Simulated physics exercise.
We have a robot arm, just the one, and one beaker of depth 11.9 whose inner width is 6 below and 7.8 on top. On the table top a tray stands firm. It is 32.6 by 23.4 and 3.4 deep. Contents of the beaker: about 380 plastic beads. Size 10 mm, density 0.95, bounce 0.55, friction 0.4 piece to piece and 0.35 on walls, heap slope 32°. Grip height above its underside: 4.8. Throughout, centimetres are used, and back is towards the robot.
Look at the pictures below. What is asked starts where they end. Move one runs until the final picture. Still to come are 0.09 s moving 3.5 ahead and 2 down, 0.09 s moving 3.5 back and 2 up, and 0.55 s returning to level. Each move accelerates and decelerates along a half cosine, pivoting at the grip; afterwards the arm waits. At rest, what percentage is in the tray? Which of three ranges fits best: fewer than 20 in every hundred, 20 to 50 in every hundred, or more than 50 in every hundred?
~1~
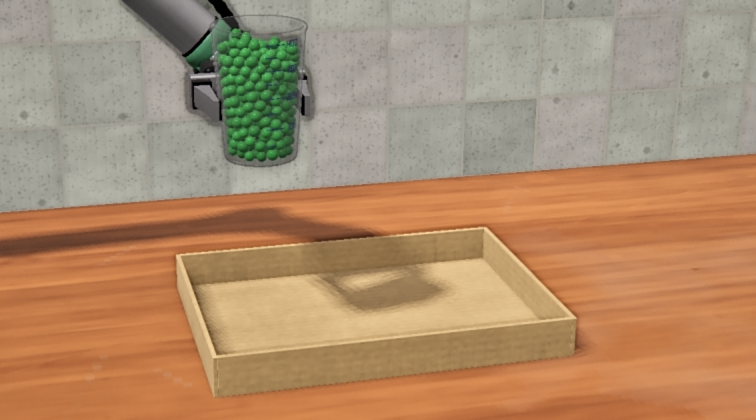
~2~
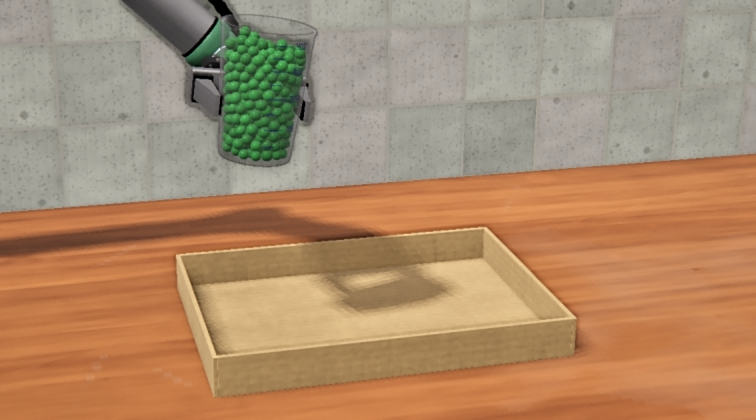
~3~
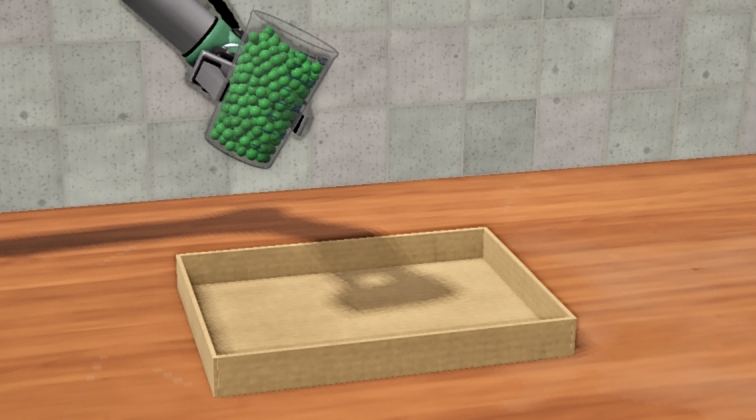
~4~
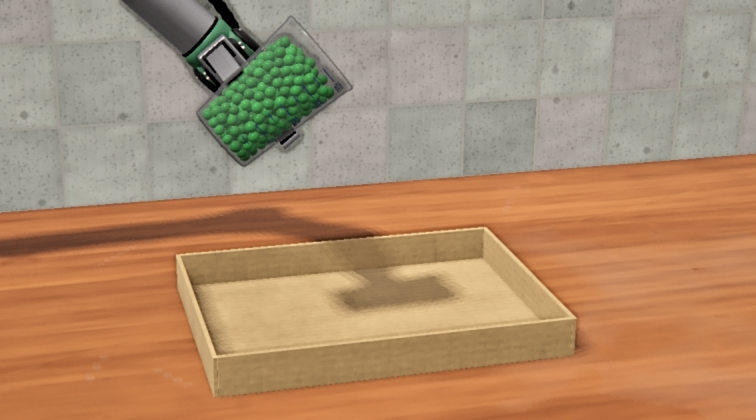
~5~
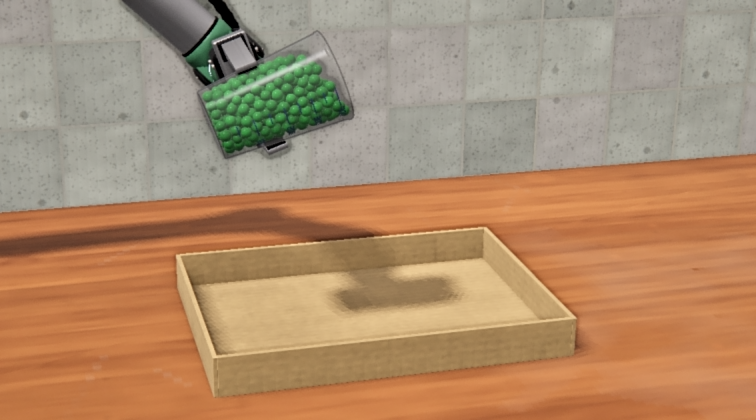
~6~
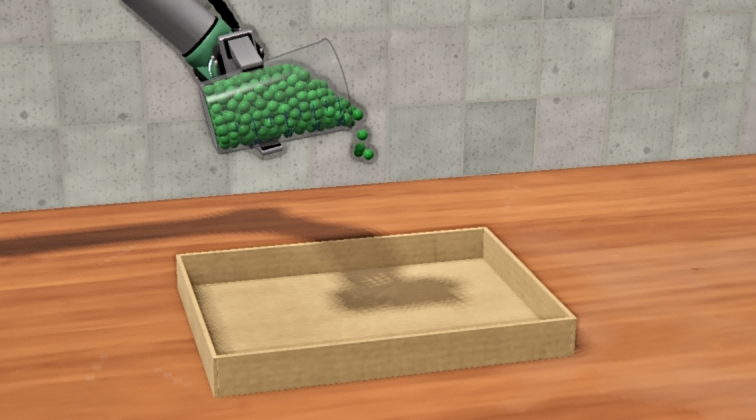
From 20 to 50 in every hundred.
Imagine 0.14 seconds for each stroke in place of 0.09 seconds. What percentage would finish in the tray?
About 25 per cent in that case.
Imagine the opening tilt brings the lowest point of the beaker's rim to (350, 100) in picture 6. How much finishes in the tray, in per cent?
I'd say close to 15 per cent.
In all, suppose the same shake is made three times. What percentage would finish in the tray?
About 50 per cent in that case.
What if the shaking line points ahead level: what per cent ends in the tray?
Some 60 in a hundred.
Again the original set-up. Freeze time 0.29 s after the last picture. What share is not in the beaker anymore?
I'd say some 35 percent.
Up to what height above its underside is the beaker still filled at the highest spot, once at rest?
Around 9.5 centimetres above the underside.
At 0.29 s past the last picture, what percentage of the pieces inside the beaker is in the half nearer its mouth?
Roughly 45 %.
Then, 0.29 s after the last picture, tilted 70° forward, highest piece 24 above the table; 252 in the beaker, 52 in the tray, 79 in flight or on a rim.
Then, 0.58 s after the last picture, tilted 13° forward, highest piece 28 above the table; 246 in the beaker, 132 in the tray, 3 on the table or floor, 2 in flight or on a rim.
Then, 0.93 s after the last picture, level, highest piece 27 above the table; 246 in the beaker, 132 in the tray, 4 on the table or floor, 1 in flight or on a rim.
Then, 1.98 s after the last picture, level, highest piece 27 above the table; 246 in the beaker, 133 in the tray, 4 on the table or floor.
Final count, 246 in the beaker, 133 in the tray, 4 on the table or floor. That is 35 % in the tray.
